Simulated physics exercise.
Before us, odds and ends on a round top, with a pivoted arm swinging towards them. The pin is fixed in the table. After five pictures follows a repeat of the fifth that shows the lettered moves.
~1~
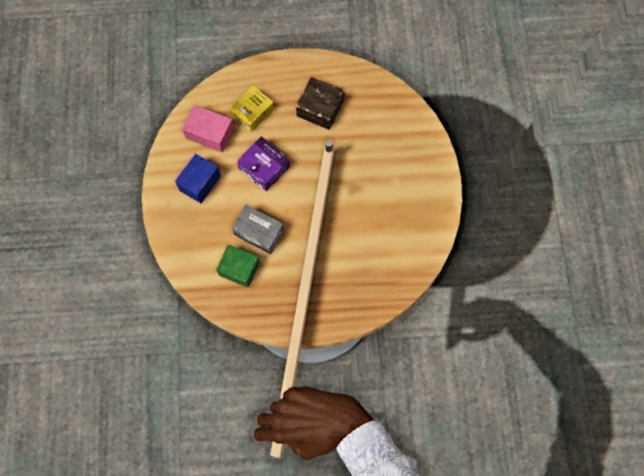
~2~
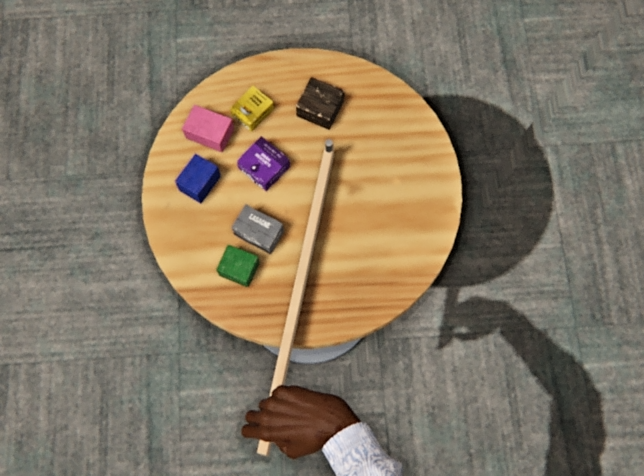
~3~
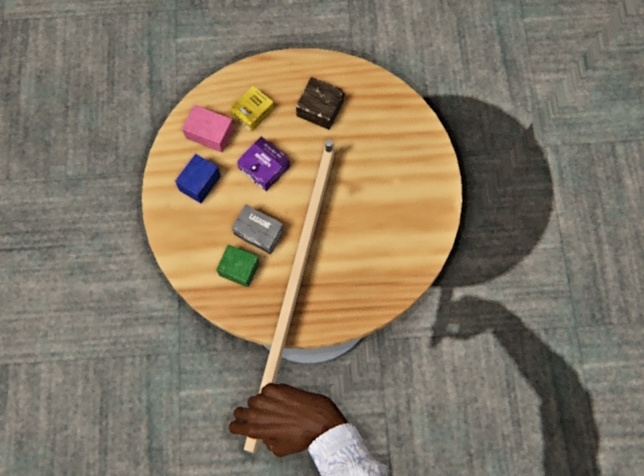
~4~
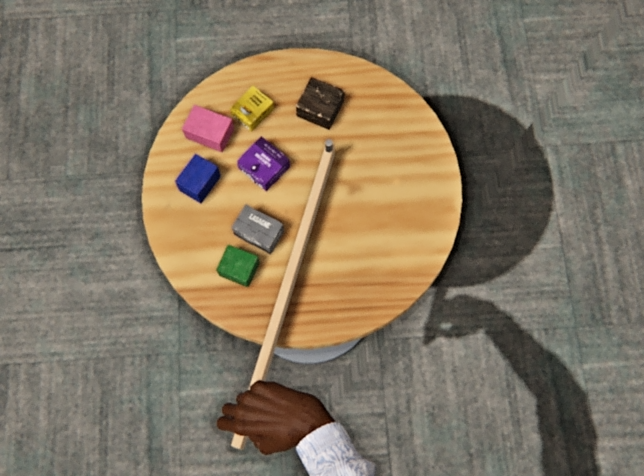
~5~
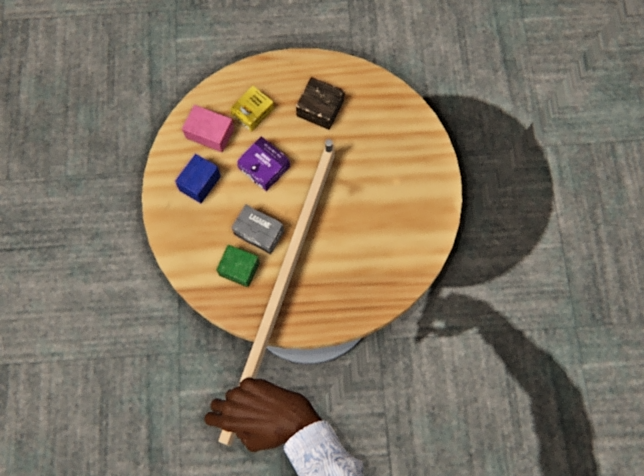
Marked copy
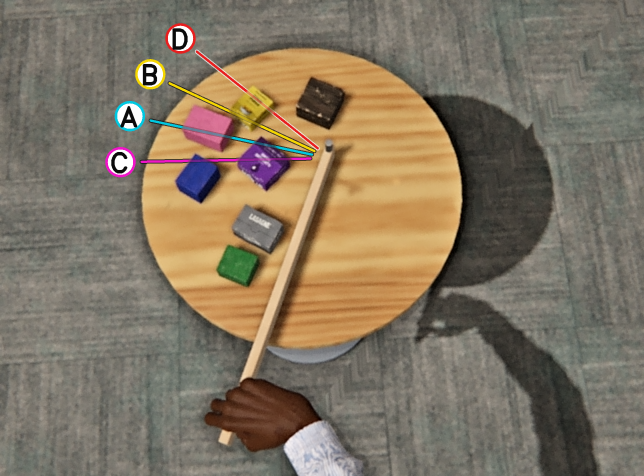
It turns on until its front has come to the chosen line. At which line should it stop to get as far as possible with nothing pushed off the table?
At C, and not beyond.
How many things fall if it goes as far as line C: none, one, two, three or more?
The count is none.
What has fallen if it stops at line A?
The blue block goes over.
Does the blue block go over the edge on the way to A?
Yes.
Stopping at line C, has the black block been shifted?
No.
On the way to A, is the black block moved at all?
No.
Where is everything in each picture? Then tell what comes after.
In the first frame, arm (312, 243); black block (320, 103); green block (238, 266).
In the second frame, arm (309, 242); blue block (198, 179).
In the third frame, arm (305, 242); yellow packet (252, 109).
In the fourth frame, arm (301, 240); pink block (209, 129).
In the fifth frame, arm (297, 239); green block (238, 266); blue block (198, 179); grey packet (258, 230).
On the marked copy, A at (230, 138); B at (241, 117); C at (226, 160); D at (256, 99).
Taking C. A third of the way, arm (257, 216); green block (213, 241); grey packet (238, 209).
Two thirds of the way, arm (234, 181); blue block (183, 150); pink block (209, 124).
When it is over, arm (229, 151); blue block (181, 110); pink block (214, 94); nothing has fallen.
As for the rest, A drops the blue block; B drops the blue block and pink block; D drops the green block, blue block and pink block.
